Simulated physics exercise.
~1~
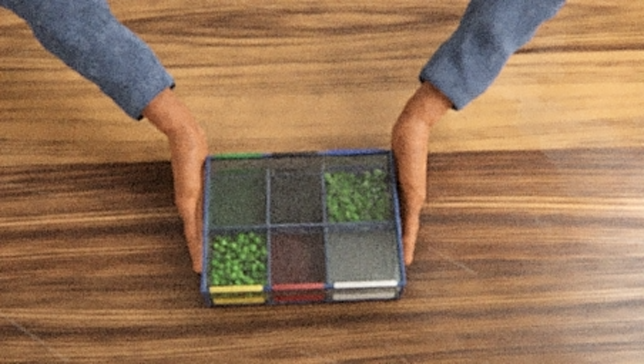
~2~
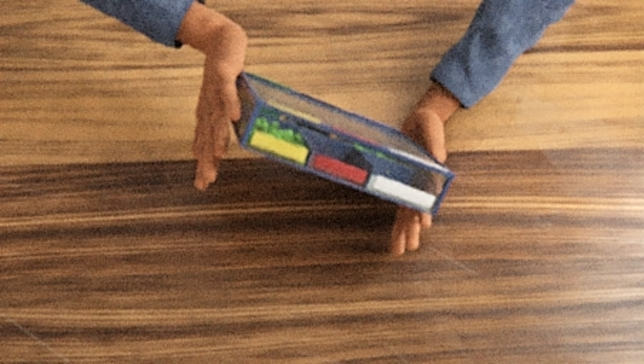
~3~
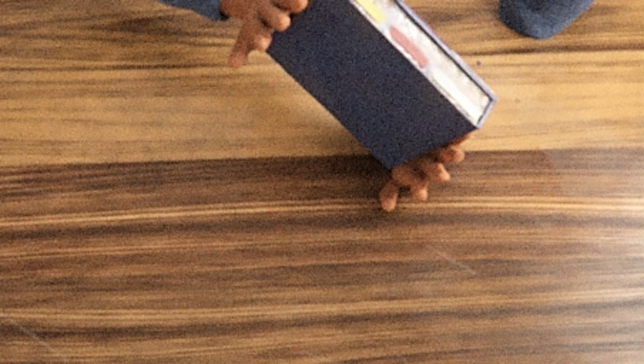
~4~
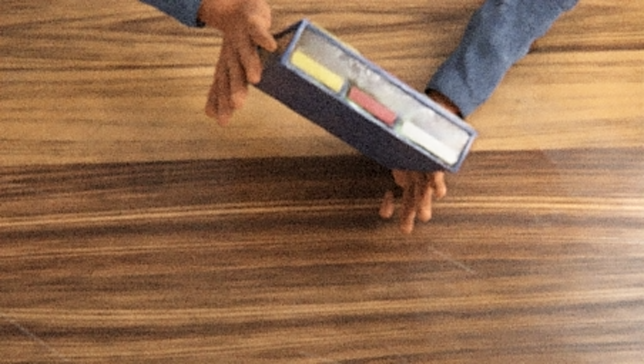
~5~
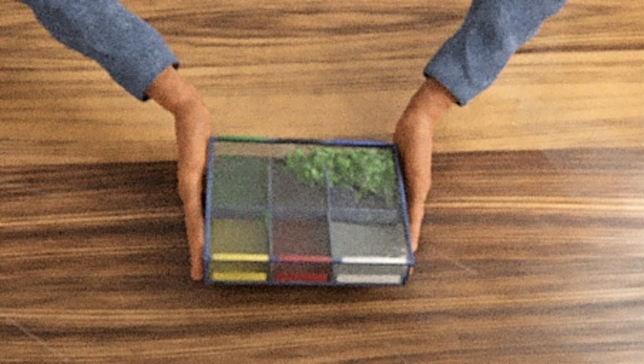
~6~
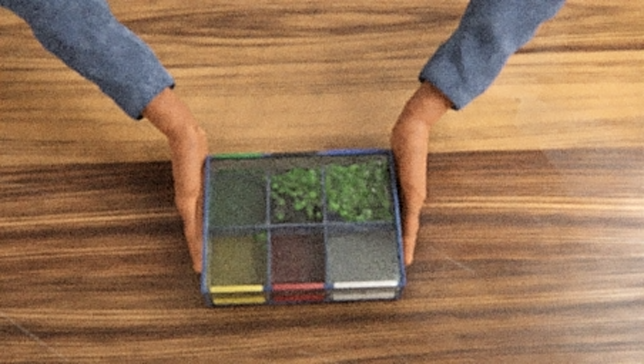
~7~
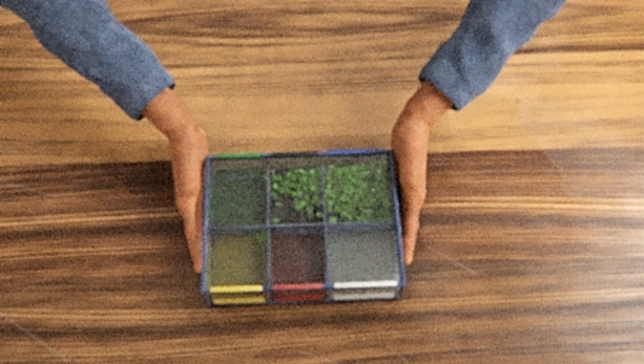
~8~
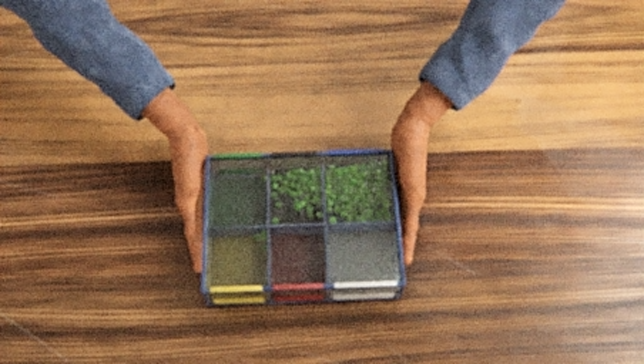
On a wooden table, two hands tip a lidded box up and lay it flat, peas shifted.
